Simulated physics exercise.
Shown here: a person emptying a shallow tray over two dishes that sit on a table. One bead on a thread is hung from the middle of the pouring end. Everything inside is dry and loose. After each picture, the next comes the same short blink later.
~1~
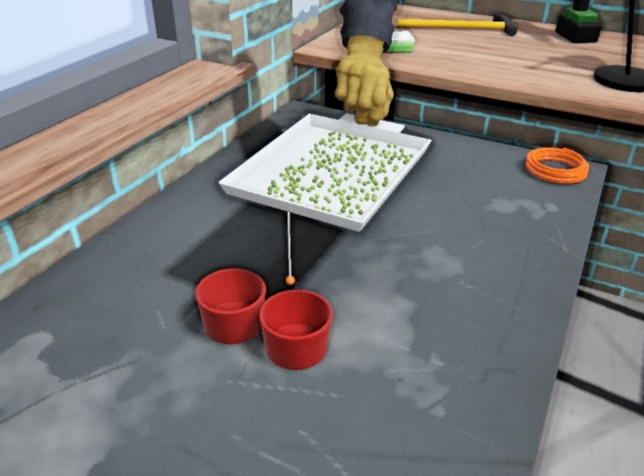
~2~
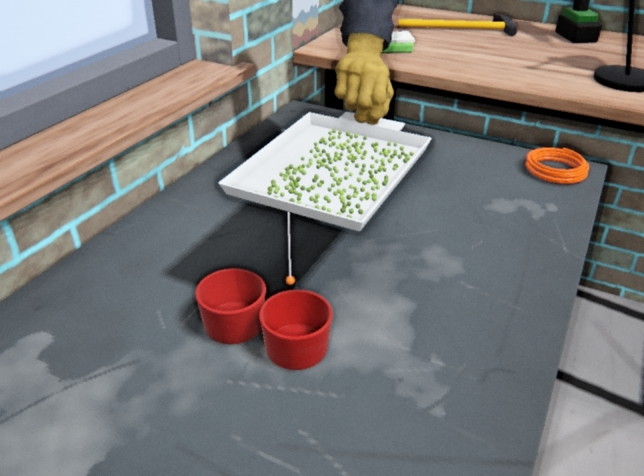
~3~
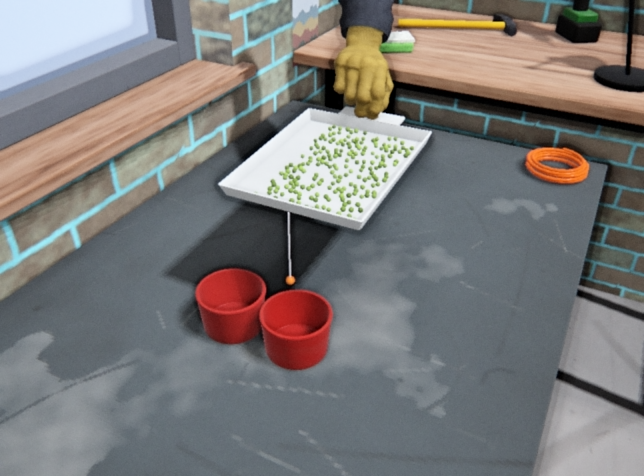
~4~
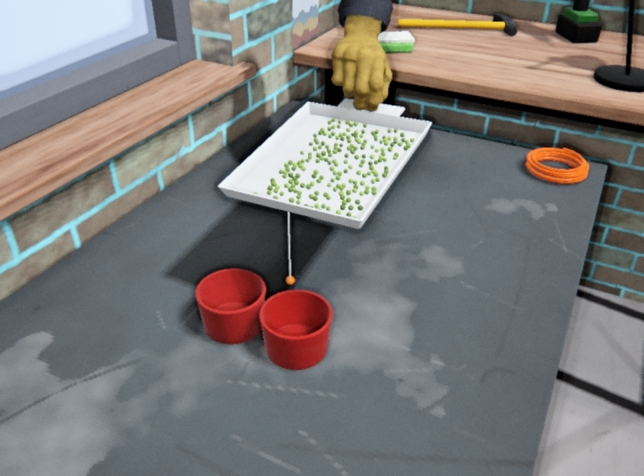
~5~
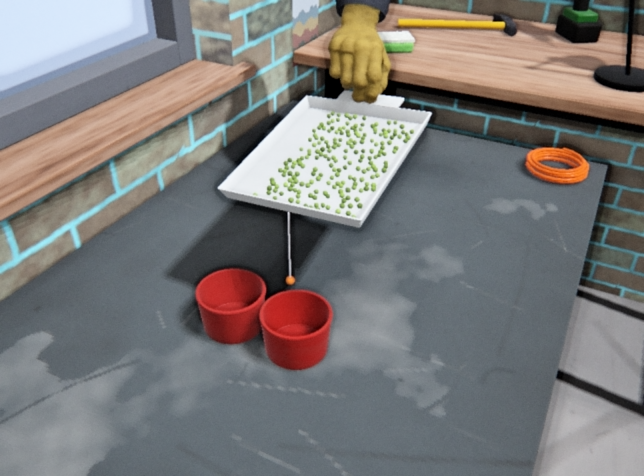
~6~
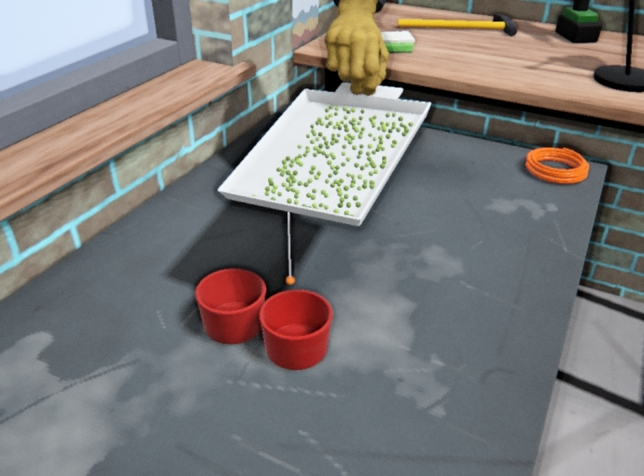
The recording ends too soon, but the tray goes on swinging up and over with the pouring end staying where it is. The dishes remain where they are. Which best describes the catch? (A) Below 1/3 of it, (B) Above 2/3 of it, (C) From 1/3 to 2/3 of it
Above 2/3 of it.
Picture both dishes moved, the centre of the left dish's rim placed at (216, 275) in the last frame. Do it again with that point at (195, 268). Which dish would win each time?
For the first try I'd say the dish over on the left, and for the second, the dish over on the right.
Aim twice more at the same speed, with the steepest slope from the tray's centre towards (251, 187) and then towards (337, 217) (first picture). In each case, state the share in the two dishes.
About 50 % and 10 %.
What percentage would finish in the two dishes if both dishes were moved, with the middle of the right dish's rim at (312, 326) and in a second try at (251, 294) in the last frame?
50 % and 70 %.
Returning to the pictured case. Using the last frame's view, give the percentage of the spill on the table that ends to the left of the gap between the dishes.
Roughly 90 in a hundred.
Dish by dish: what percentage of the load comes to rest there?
Left 80 %, right 0 %.
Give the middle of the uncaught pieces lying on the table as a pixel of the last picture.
Estimate: Around (203, 293).
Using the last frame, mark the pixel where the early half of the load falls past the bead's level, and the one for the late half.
I'd say around (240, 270) at first, then around (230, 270).
Just after the last frame, tray tipped steeply; almost all on the tray; about a tenth in the left dish; just a few outside both; just a few in the air.
A moment on, tray tipped past a quarter turn; just a few on the tray; just a few in the right dish; the larger part in the left dish; about a tenth outside both; about a tenth in the air.
Further on, tray tipped past a quarter turn; just a few in the right dish; the larger part in the left dish; roughly a quarter outside both.
When it is over, tray tipped past a quarter turn; just a few in the right dish; the larger part in the left dish; roughly a quarter outside both.
